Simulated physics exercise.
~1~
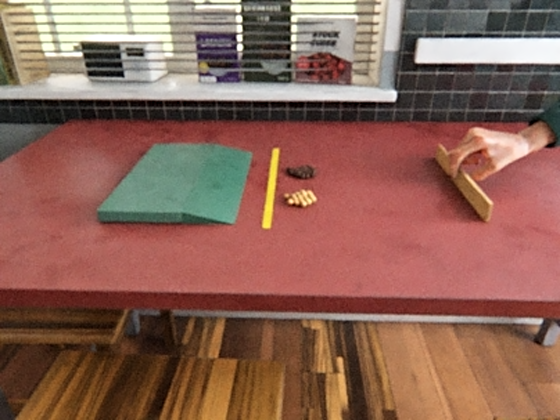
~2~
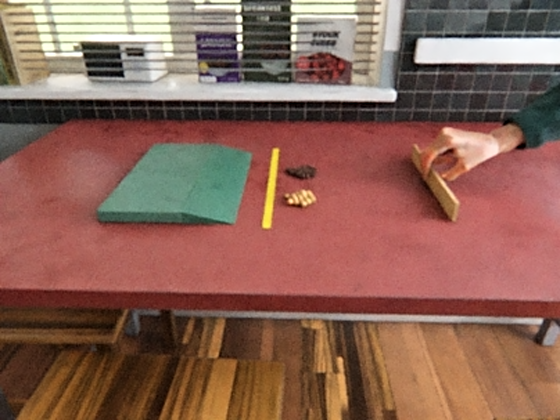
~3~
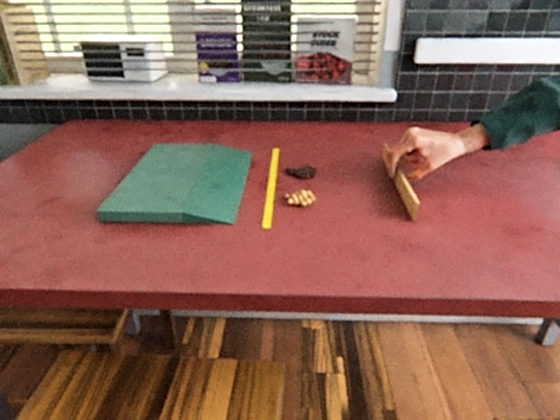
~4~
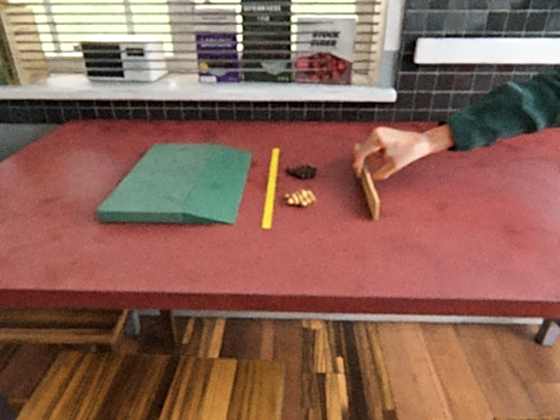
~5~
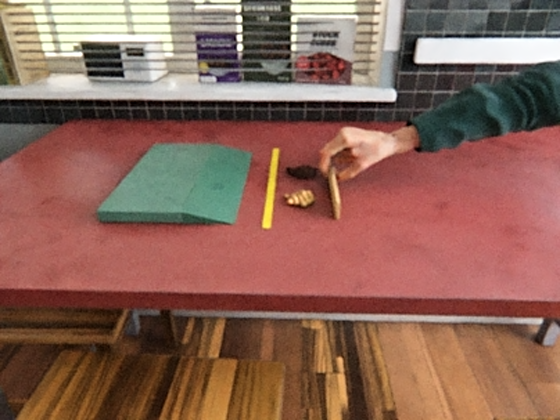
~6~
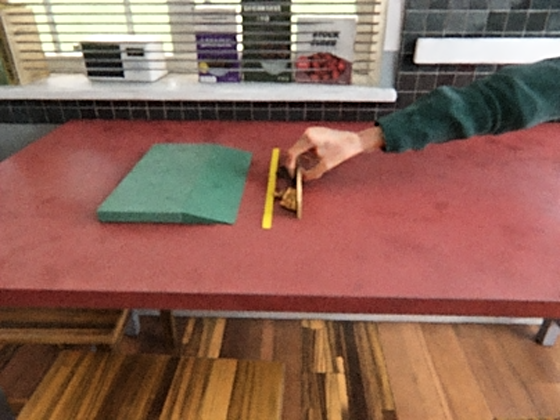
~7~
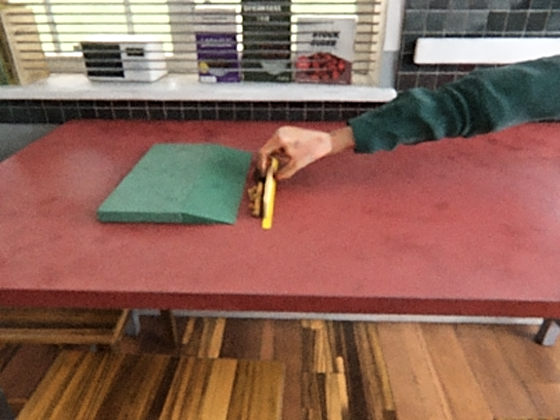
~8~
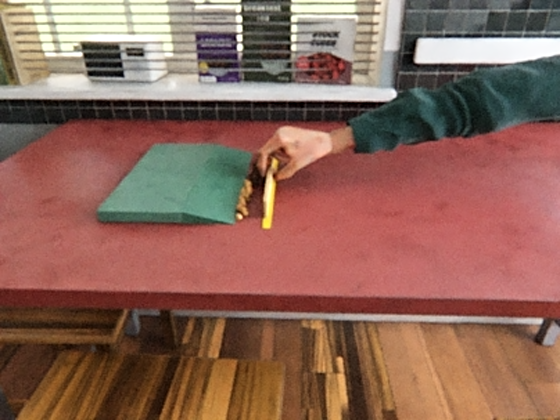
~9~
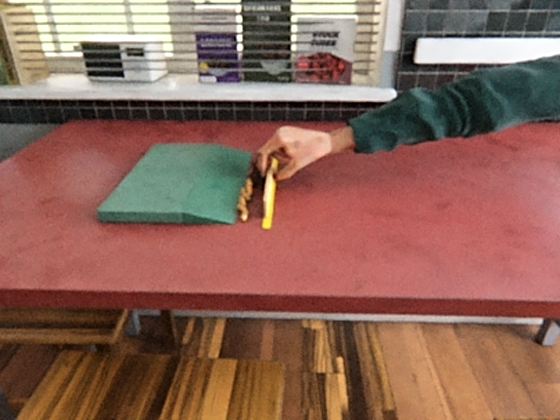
The clip shows a hand sliding a wooden strip leftward across a red table, pushing a light and a dark handful of small pieces past yellow tape. The strip stops at the tape, and both handfuls come to rest just short of the green wedge.
